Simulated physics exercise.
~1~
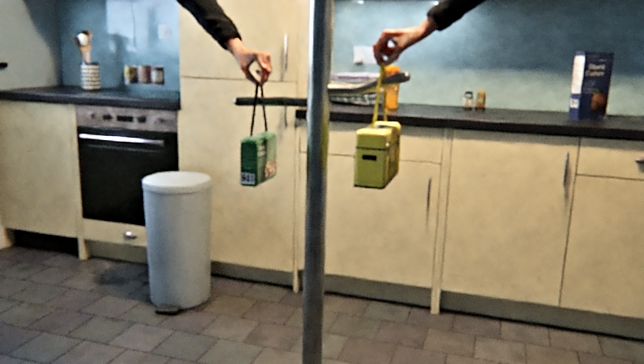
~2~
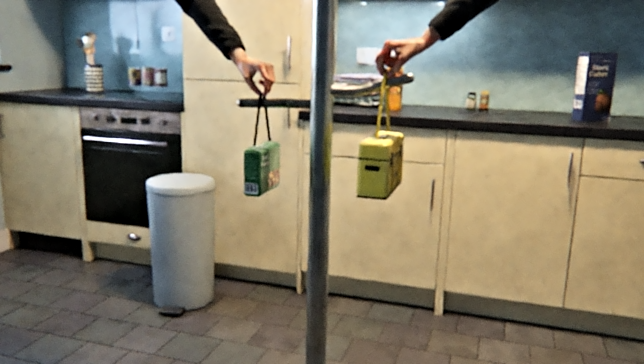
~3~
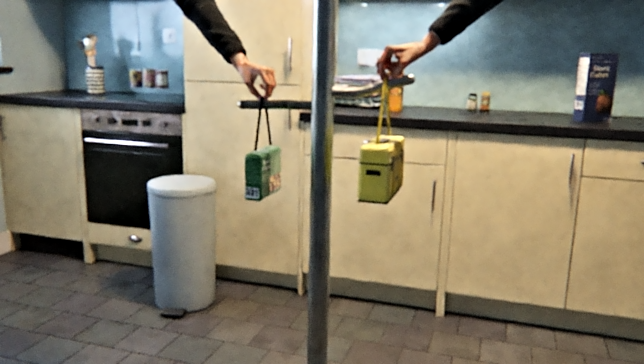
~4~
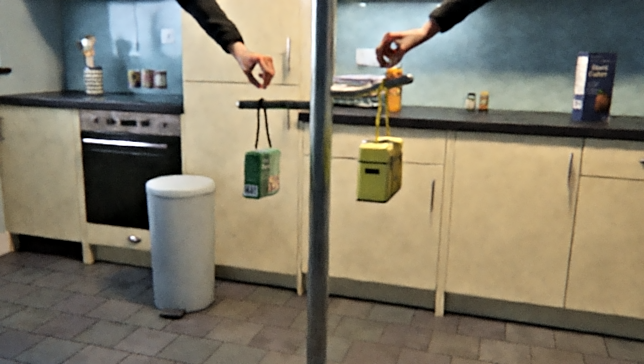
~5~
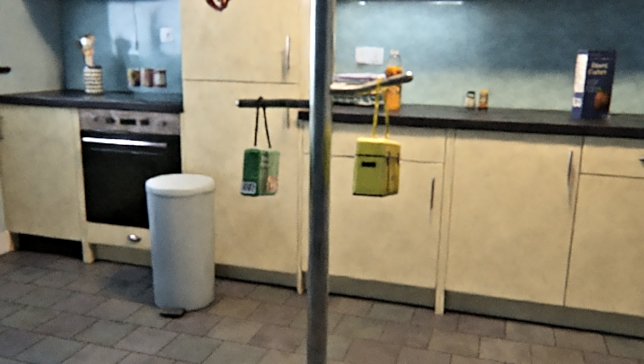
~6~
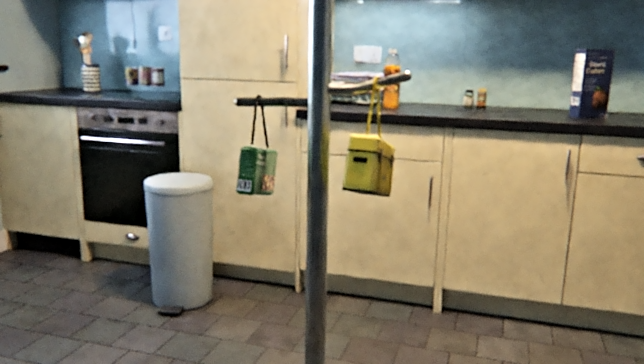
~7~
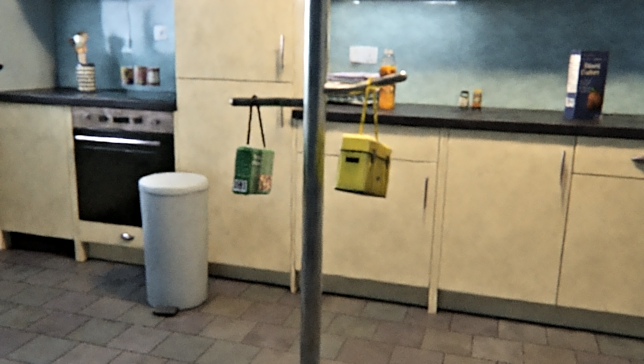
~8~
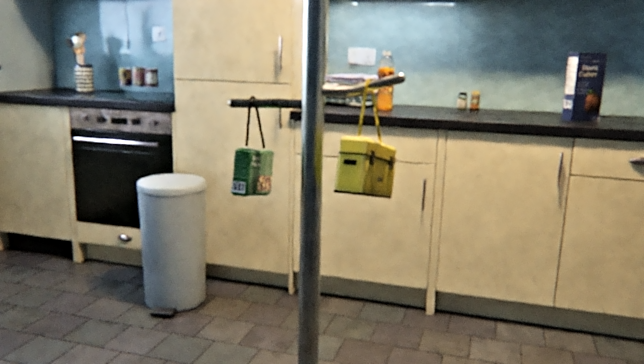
In a kitchen with cream cupboards, an oven and a pale bin, two hands reach in from above, each holding a small container by a loop beside a metal pole. The hands lower the green pouch on the left and the yellow case on the right until their loops settle over the pegs of the stand. The fingers then let go and the arms draw back out of view. Left alone, both items turn and tilt slightly, and the yellow case shifts a little to the left. At the end, both still hang from their pegs.
